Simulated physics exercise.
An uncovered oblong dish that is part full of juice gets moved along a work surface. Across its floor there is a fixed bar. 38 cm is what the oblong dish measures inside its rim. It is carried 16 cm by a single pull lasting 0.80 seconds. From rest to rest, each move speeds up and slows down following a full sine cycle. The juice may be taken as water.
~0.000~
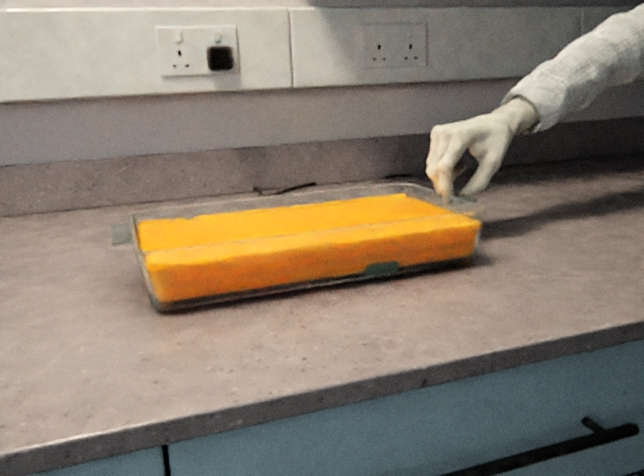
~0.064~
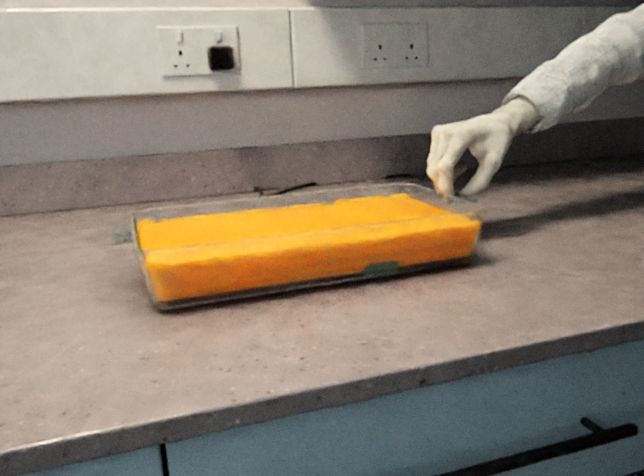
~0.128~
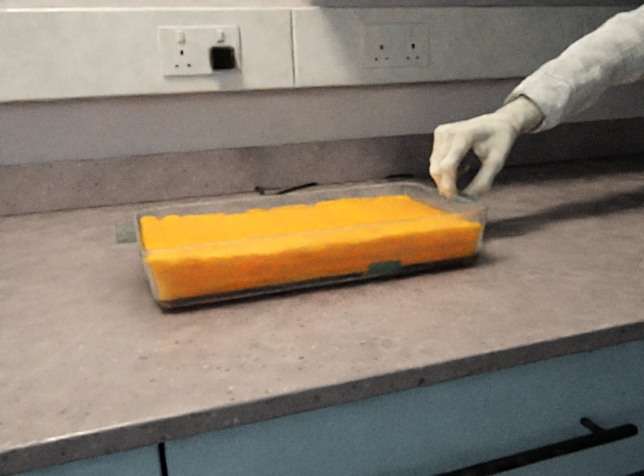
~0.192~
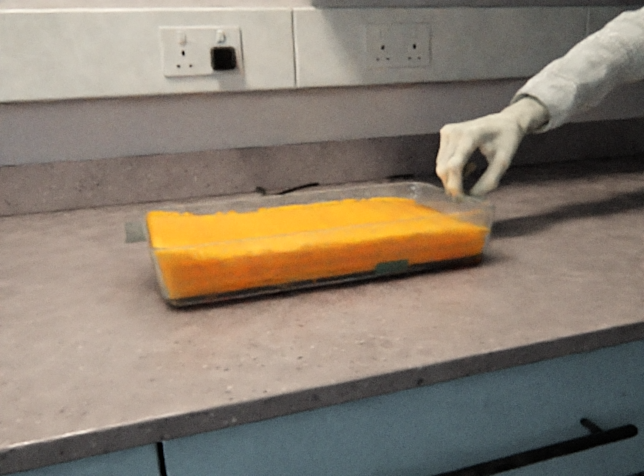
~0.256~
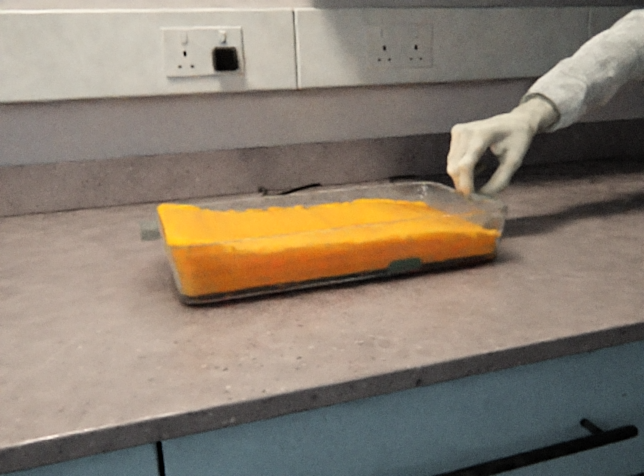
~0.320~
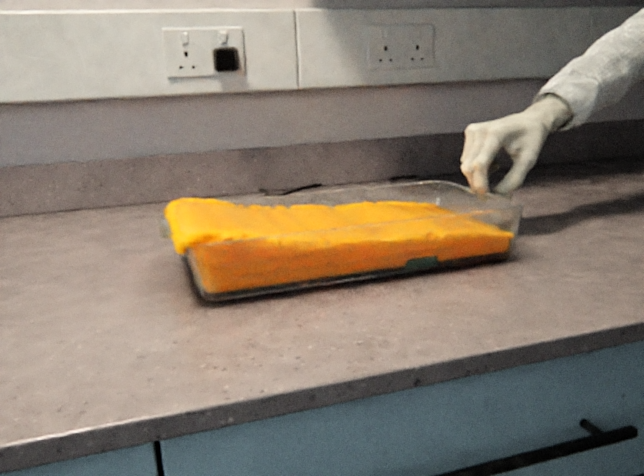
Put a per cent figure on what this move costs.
The move costs about 19 per cent.
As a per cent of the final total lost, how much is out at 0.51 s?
Some 20 per cent.
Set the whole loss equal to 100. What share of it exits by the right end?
I reckon around 70 % of it leaves on the right.
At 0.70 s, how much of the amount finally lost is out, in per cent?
Estimate: Close to 20 in a hundred.
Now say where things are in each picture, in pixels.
It has moved 0.0 cm; in the oblong dish the surface runs from (139, 241) to (439, 206), rim (445, 196); the juice stands 14 mm below the rim; the top of the bar is at (380, 263), in the first picture.
It has moved 0.1 cm; in the oblong dish the surface runs from (139, 240) to (440, 207), in the second picture.
It has moved 0.4 cm; in the oblong dish the surface runs from (141, 236) to (442, 209), in the third picture.
It has moved 1.3 cm; in the oblong dish the surface runs from (148, 230) to (447, 212), in the fourth picture.
It has moved 2.8 cm; in the oblong dish the surface runs from (159, 224) to (459, 215), in the fifth picture.
It has moved 4.9 cm; in the oblong dish the surface runs from (180, 222) to (469, 217), in the sixth picture.
Then, 0.51 s in, it has gone 12 cm; 3 per cent is out over the left end and 0 over the right.
Then, 0.70 s in, it has gone 16 cm; 3 per cent is out over the left end and 0 over the right.
Then, 0.90 s in, it has gone 16 cm; 3 per cent is out over the left end and 9 over the right.
Then, 1.09 s in, it has gone 16 cm; 3 per cent is out over the left end and 12 over the right.
Finally, 19 per cent is out in all, 6 of it over the left end.
